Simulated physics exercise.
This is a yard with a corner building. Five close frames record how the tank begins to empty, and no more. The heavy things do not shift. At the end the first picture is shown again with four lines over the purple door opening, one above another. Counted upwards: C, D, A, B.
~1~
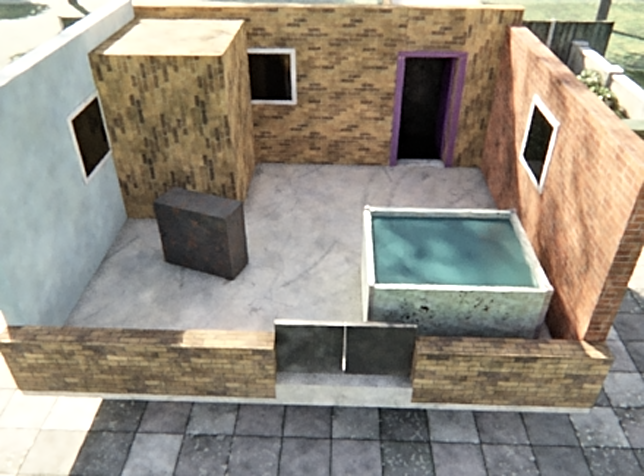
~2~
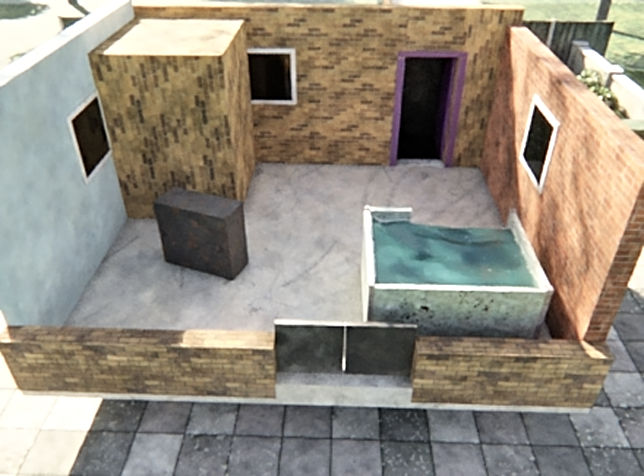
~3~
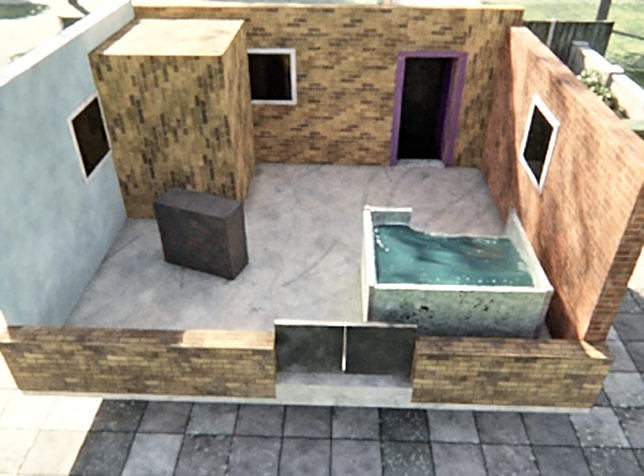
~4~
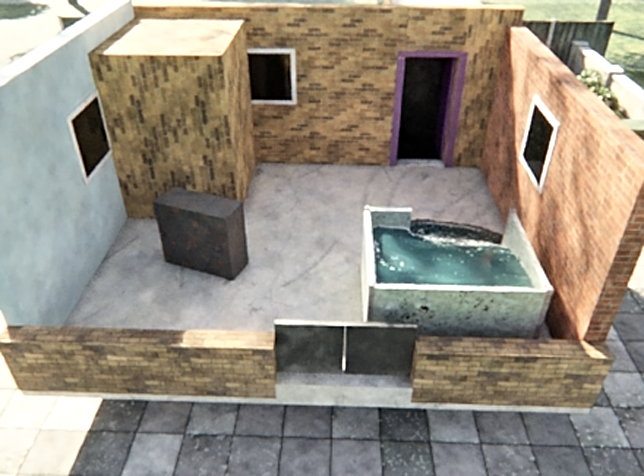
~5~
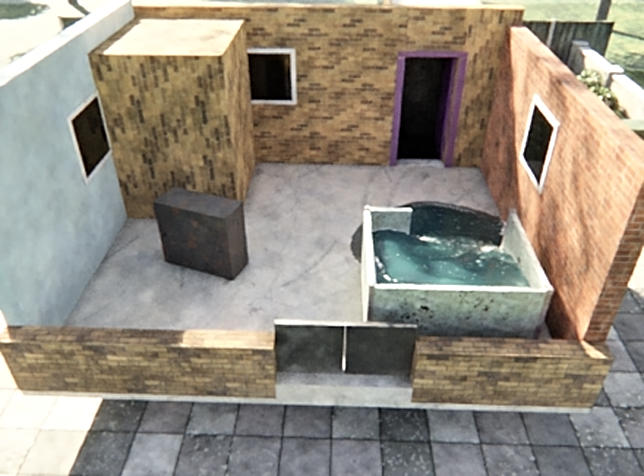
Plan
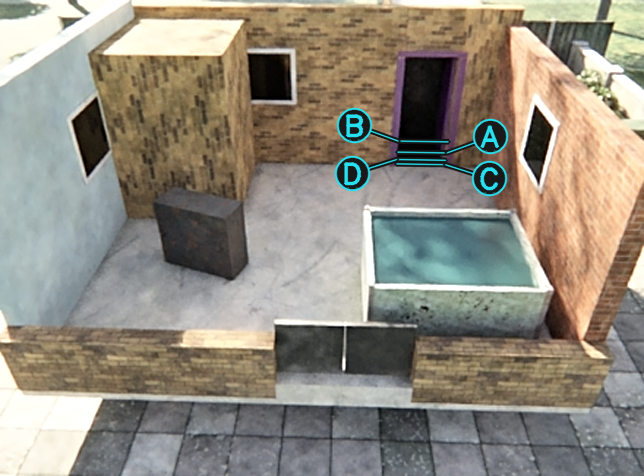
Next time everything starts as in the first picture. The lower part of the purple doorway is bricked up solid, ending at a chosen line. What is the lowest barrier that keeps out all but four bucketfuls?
B.
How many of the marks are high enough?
One.
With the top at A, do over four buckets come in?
Yes.
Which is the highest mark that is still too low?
A.
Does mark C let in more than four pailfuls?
Yes.
On the marked copy, A at (422, 152); B at (423, 141); C at (420, 164); D at (421, 159); from the bottom up C, D, A, B.
For mark A, about 11 bucketfuls get in.
For mark B, a splash gets over, under a bucket.
For mark C, dozens of bucketfuls pour in.
For mark D, dozens of bucketfuls pour in.
